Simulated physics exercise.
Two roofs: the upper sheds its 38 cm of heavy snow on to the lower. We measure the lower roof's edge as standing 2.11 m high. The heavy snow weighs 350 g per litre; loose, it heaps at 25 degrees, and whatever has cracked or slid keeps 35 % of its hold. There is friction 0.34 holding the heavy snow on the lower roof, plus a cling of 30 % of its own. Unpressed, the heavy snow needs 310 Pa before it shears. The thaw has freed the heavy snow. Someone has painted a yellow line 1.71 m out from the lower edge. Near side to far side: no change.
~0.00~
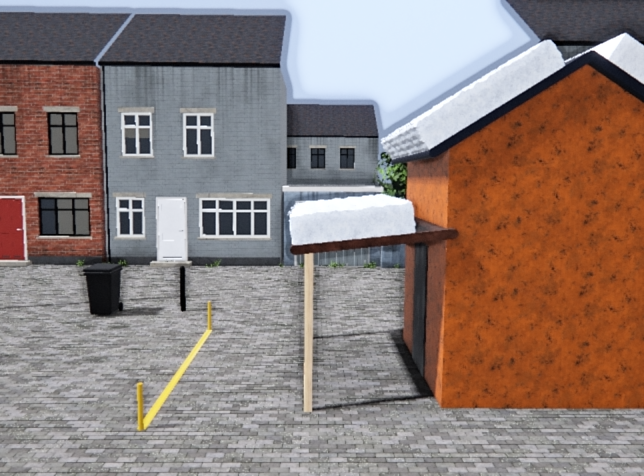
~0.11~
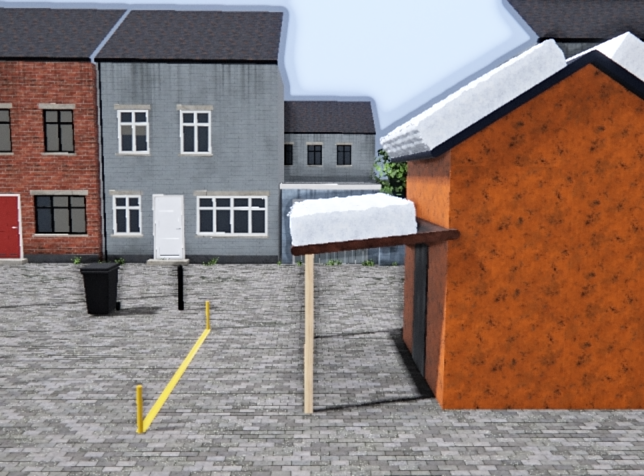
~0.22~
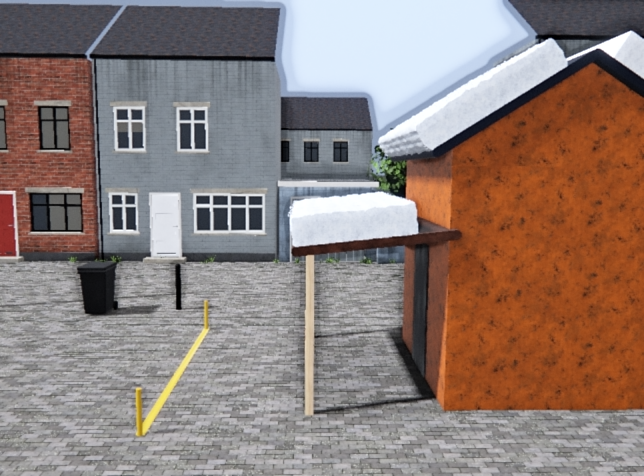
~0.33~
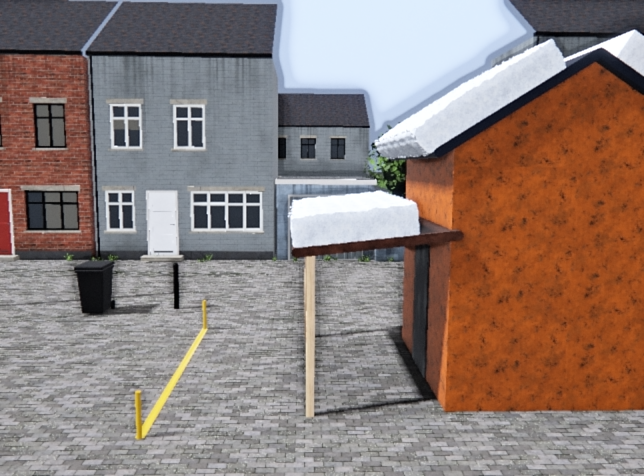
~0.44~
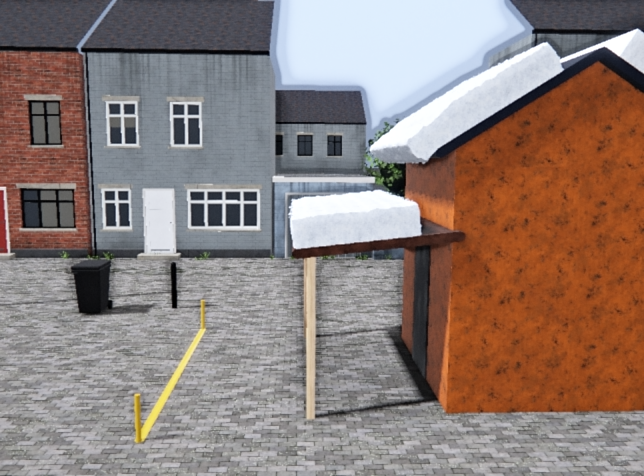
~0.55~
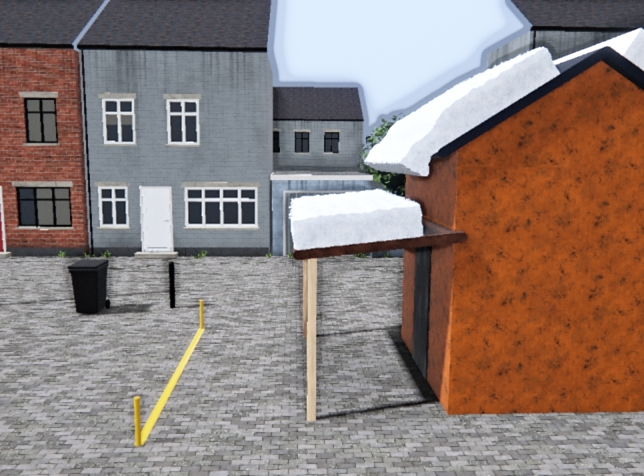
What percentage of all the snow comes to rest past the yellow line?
About 9 %.
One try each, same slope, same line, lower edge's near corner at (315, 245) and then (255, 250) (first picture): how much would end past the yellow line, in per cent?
First 12 per cent, second 5 per cent.
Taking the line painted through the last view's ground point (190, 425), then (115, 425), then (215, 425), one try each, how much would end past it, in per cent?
First try around 16 per cent, second around 4 per cent, third around 25 per cent.
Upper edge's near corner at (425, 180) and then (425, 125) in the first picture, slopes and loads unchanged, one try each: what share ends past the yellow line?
Roughly 0 per cent first and 16 per cent second.
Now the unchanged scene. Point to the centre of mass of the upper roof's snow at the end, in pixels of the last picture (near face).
(303, 294) or thereabouts.
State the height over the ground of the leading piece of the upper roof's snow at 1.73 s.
Somewhere around 2.4 metres, I'd say.
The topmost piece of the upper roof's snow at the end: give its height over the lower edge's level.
It ends up some 0.7 m higher than the lower edge.
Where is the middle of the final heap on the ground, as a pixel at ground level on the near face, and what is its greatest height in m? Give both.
(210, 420), 0.3 m.
After 1.09 s, none is below the lower edge and 0 % is past the line.
After 1.73 s, none is below the lower edge and 0 % is past the line.
After 2.36 s, 32 % is below the lower edge and 0 % is past the line.
After 3.00 s, 41 % is below the lower edge and 9 % is past the line.
After 4.10 s, 42 % is below the lower edge and 9 % is past the line.
